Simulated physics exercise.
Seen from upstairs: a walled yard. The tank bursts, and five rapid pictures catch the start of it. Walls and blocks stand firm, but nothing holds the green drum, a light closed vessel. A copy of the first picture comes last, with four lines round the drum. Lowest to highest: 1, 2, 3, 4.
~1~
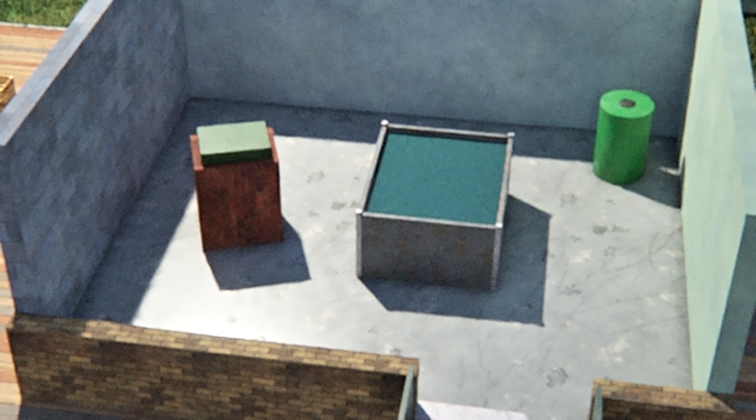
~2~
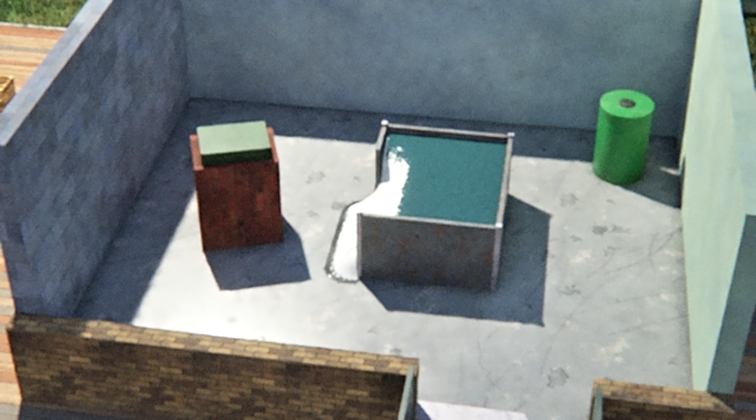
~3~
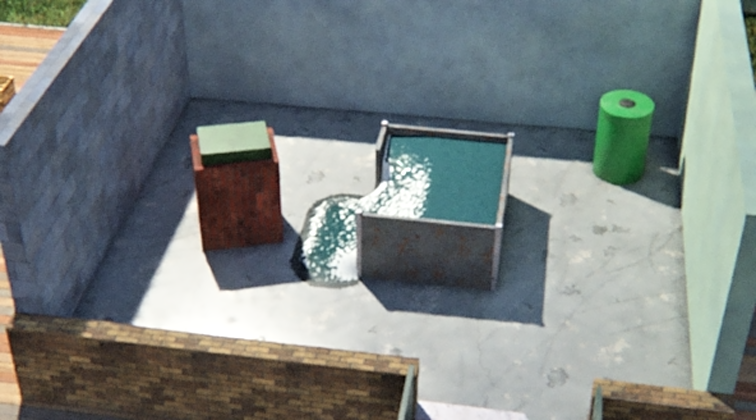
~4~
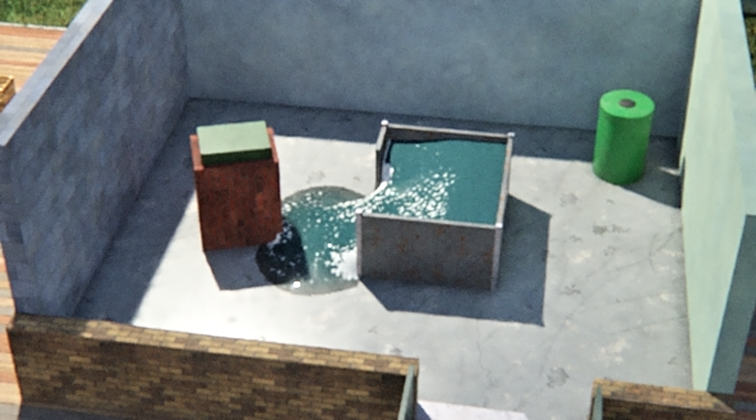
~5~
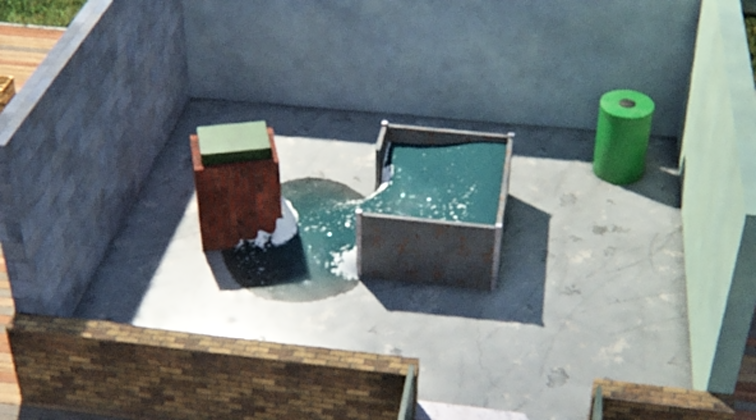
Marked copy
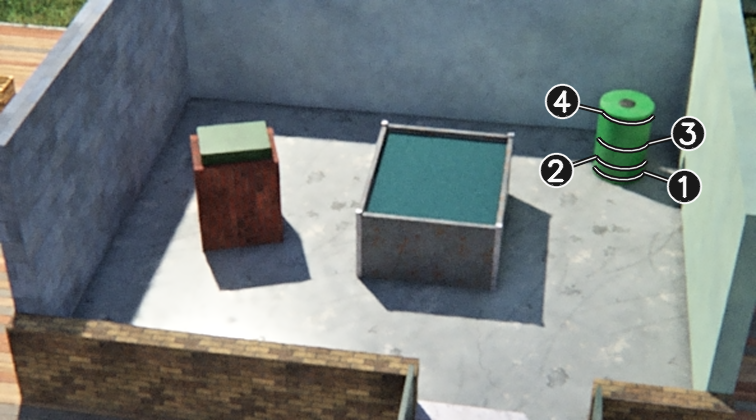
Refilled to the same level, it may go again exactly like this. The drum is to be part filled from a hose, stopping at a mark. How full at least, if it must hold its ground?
Take 1.
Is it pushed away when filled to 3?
No.
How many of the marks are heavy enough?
All four.
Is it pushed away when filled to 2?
No, not at all.
In white, 1 at (619, 179); 2 at (620, 168); 3 at (623, 150); 4 at (627, 123); from the bottom up 1, 2, 3, 4.
Choosing 1, it does not move.
Choosing 2, it does not move.
Choosing 3, it does not move.
Choosing 4, it does not move.
